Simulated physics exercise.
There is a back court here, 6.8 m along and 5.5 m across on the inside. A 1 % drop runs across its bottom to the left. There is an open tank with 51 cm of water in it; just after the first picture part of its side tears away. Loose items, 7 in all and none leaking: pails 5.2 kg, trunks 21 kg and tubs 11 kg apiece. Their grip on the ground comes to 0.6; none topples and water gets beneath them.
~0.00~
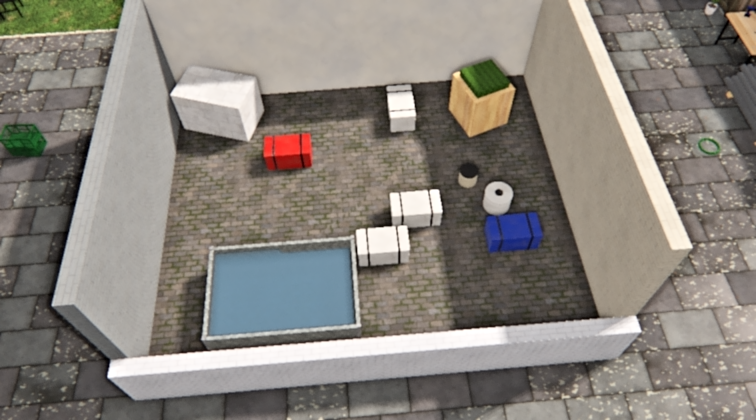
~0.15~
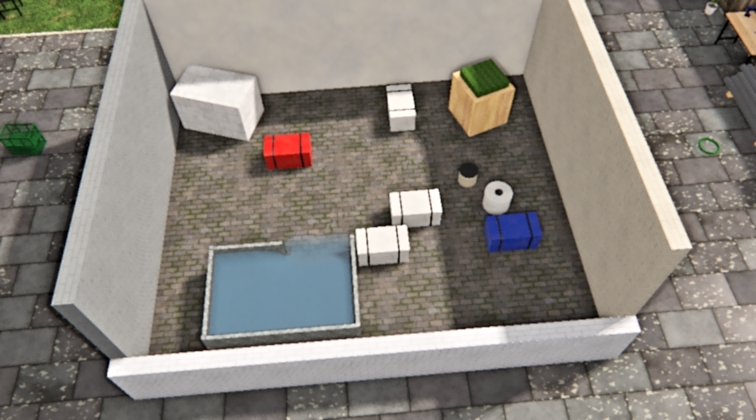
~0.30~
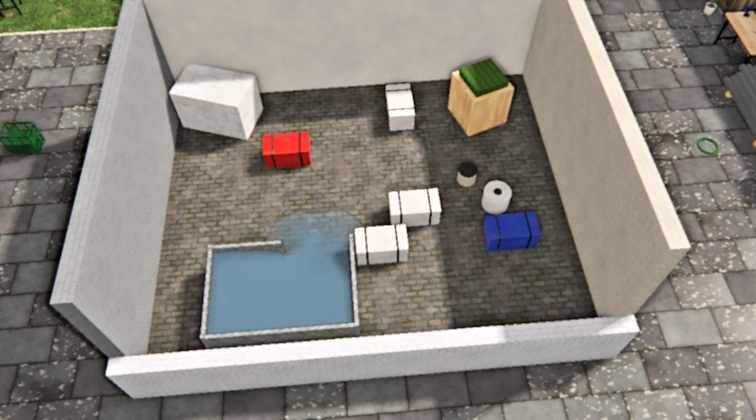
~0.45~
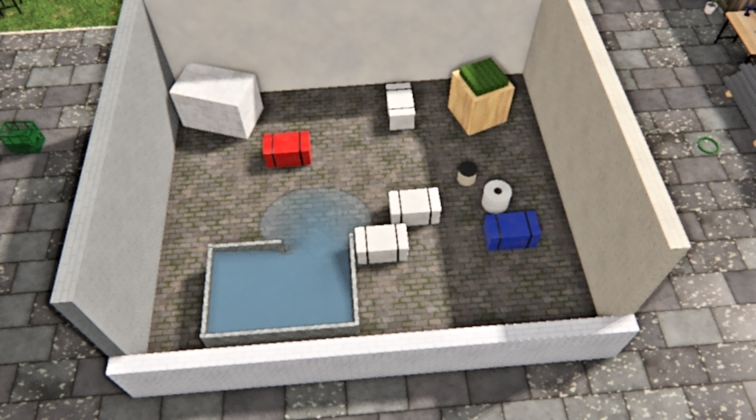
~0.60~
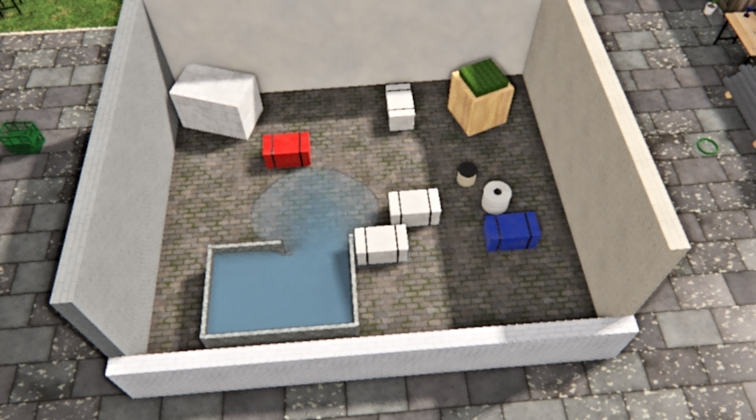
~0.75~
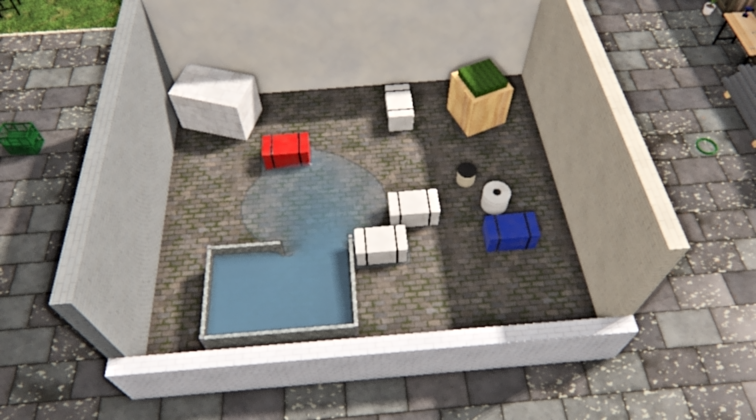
Water flows out through a gap in the back wall of a rectangular tank in a walled court, spreading across the paving in a widening rounded sheet toward the red trunk, while the trunks and tubs stay still.
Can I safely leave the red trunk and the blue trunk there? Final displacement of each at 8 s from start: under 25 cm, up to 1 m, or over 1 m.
Result: The red trunk should travel a moderate distance, the blue trunk should remain roughly unmoved.
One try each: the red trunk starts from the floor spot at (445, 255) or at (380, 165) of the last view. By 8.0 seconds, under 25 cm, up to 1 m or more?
At the first spot it keeps its position; at the second it winds up far off.
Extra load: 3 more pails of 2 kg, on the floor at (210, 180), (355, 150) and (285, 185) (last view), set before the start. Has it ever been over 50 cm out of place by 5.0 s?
Respectively: Smaller, greater, greater.
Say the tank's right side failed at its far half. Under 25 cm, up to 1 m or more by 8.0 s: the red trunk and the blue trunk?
The red trunk remains where it was; the blue trunk is swept a long way.
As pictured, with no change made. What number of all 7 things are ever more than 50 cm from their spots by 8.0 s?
Count: 2.
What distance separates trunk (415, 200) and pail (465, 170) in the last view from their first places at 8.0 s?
Respectively: 0 cm / 0 cm.
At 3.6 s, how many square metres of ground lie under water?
Close to 21 m2, I'd say.
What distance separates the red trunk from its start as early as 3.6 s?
Shift: About 120 cm.
After 1.6 s the red trunk is near (284, 130), 0.3 m from its start, aground; the blue trunk is near (513, 226), 0.0 m from its start, aground; 0 afloat.
After 3.6 s the red trunk is near (281, 88), 1.3 m from its start, afloat; the blue trunk is near (513, 226), 0.0 m from its start, aground; 2 afloat.
After 5.6 s the red trunk is near (291, 101), 1.0 m from its start, afloat; the blue trunk is near (513, 226), 0.0 m from its start, aground; 2 afloat.
After 8.0 s the red trunk is near (274, 119), 0.6 m from its start, afloat; the blue trunk is near (513, 226), 0.0 m from its start, aground; 1 afloat.
